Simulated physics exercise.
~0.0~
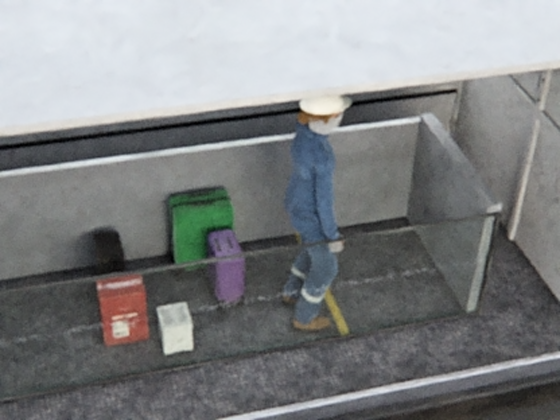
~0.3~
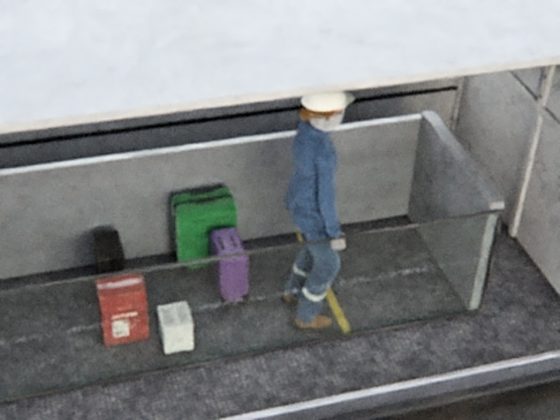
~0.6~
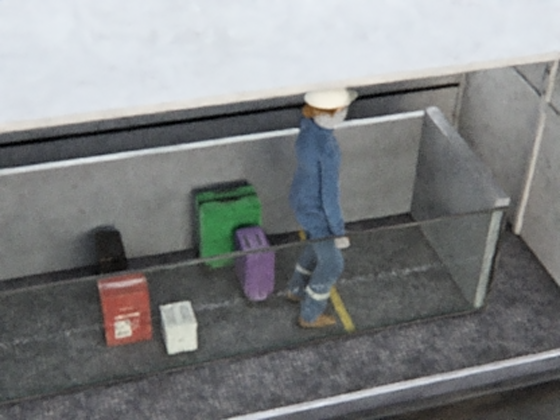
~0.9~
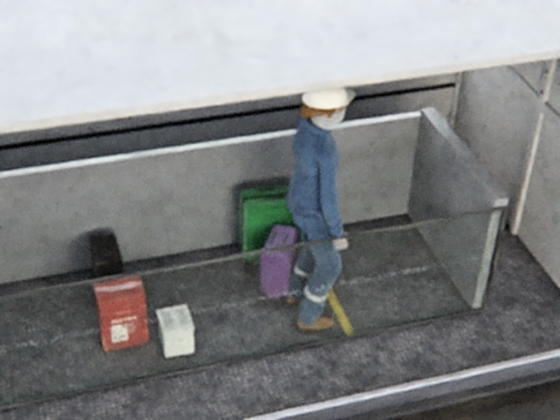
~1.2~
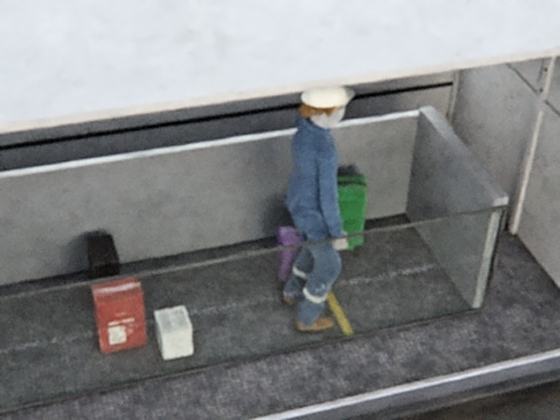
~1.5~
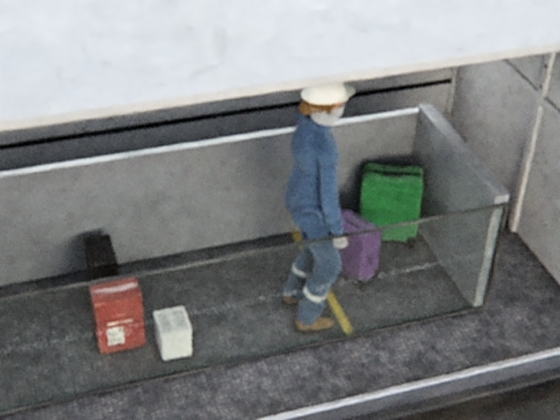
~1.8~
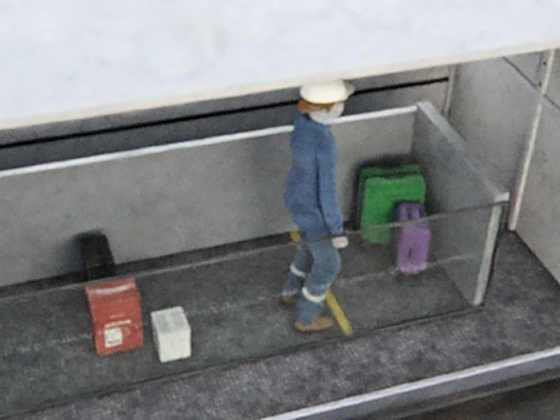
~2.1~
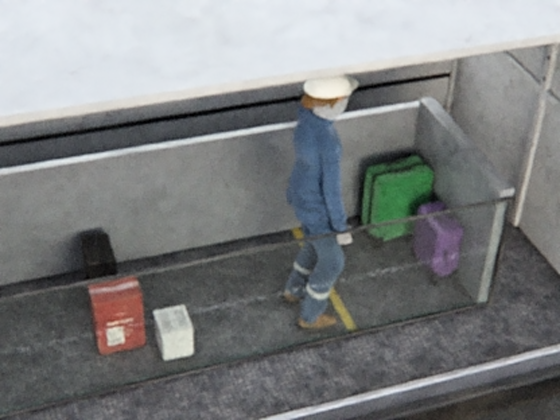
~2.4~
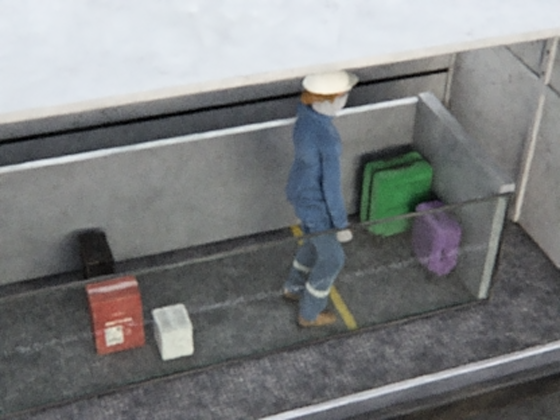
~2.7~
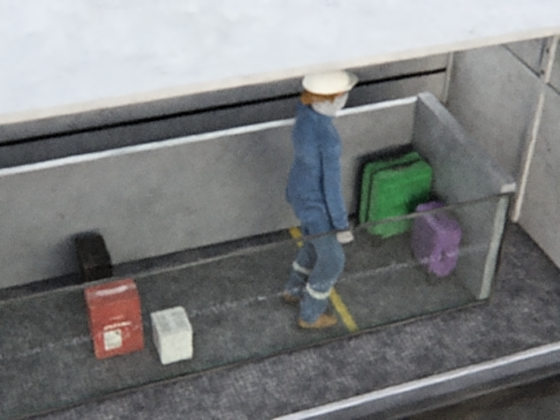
A worker in blue overalls and a white hard hat stands facing right in a grey, glass-fronted bay seen from above, with a short yellow line on the floor at the feet. To the left are a large green case, a small purple case, a red pack, a white tub and a black carton. The green and purple cases start rolling right together, then pass behind the still figure, the green one leading. Green stops near the right end wall while purple rolls slightly farther. Both finish upright beyond the line, and the other three items remain left of it.
